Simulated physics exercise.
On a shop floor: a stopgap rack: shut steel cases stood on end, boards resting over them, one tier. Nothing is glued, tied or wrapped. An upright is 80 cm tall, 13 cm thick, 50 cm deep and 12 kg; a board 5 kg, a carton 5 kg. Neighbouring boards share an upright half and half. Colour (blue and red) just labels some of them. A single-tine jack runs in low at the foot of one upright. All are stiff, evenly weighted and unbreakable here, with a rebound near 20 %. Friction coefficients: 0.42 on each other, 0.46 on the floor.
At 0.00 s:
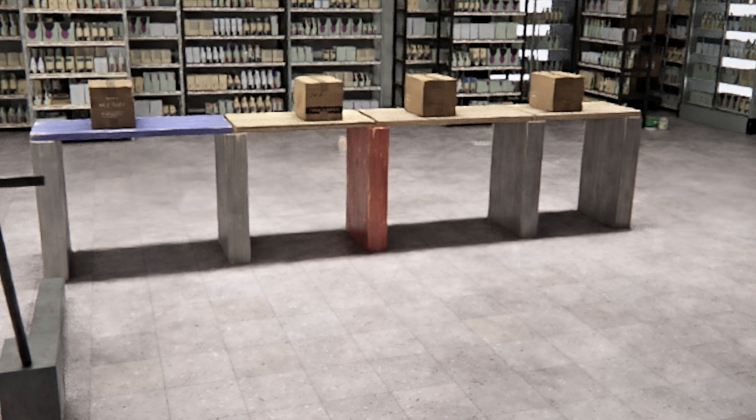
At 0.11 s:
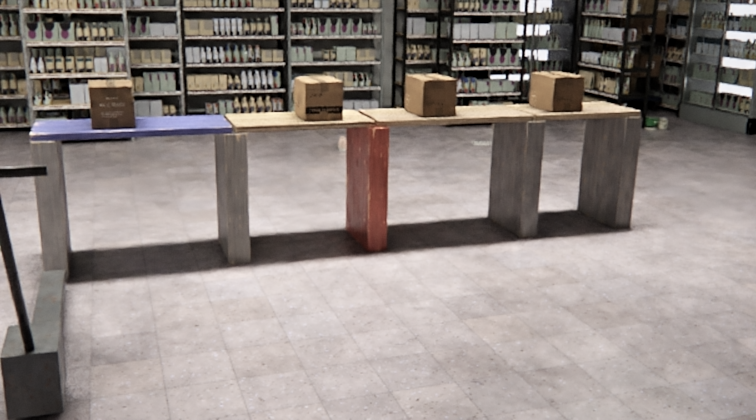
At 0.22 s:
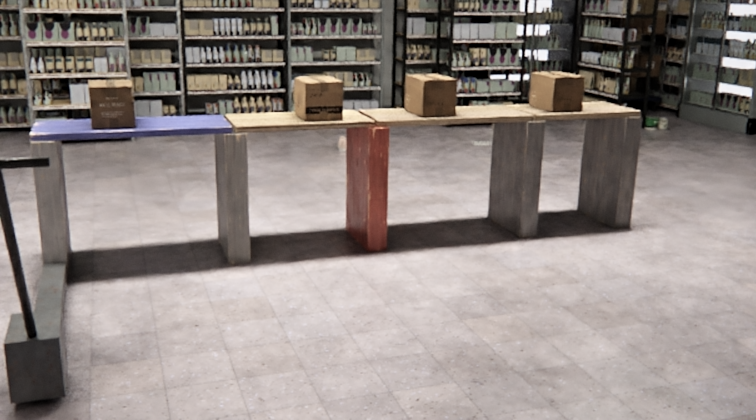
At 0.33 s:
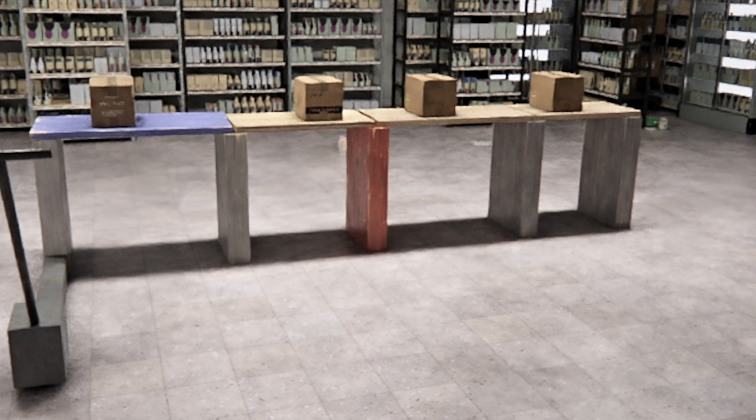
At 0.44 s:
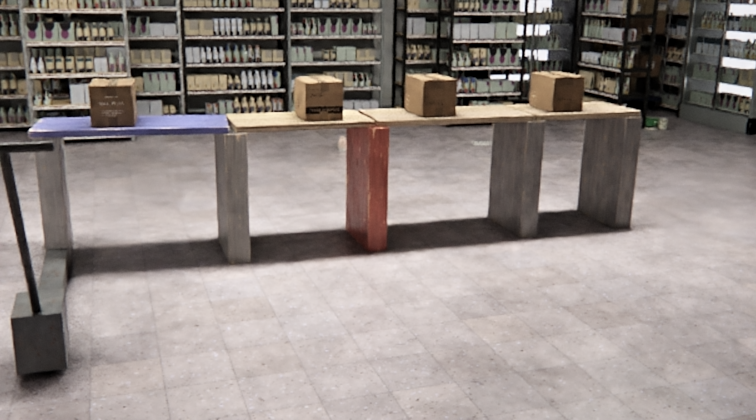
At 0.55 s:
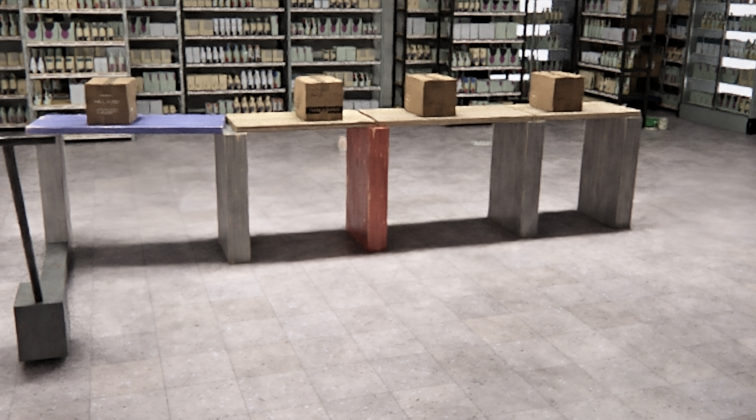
A grey jack with a tall handle slid in from the lower left towards a low rack of boards topped with four boxes, nudging the left end upright back, and the blue board shifted slightly left.
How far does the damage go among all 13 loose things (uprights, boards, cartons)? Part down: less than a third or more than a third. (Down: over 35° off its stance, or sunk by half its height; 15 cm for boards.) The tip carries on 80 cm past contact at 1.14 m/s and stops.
The part is less than a third.
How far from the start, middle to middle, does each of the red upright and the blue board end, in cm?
Moved: Red 0, blue 40.
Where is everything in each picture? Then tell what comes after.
In the first picture (places mark the middle of the side facing us), jack tip (39, 289) 28 cm short; red upright (357, 182); blue board (135, 134); nothing disturbed.
In the second picture, jack tip (41, 281) 16 cm short; red upright (357, 182).
In the third picture, jack tip (42, 273) 34 mm short; red upright (357, 182).
In the fourth picture, jack tip (44, 265) 9 cm in; blue board (135, 133) shifted 19 mm; 2 disturbed, none down.
In the fifth picture, jack tip (45, 258) 22 cm in; blue board (131, 133) shifted 50 mm; 3 disturbed, none down.
In the sixth picture, jack tip (46, 251) 34 cm in; blue board (125, 131) shifted 10 cm; red upright (357, 182); 3 disturbed, none down.
After 0.68 s, none of the 13 pieces down, 3 disturbed; blue board shifted 17 cm.
After 0.88 s, none of the 13 pieces down, 3 disturbed; blue board shifted 29 cm.
At rest (2.0 s), none of the 13 pieces down, 3 disturbed; blue board shifted 37 cm; red upright unmoved. That is 0 per cent. As the last picture would show them, middles, blue board near (128, 117), red upright near (366, 182).
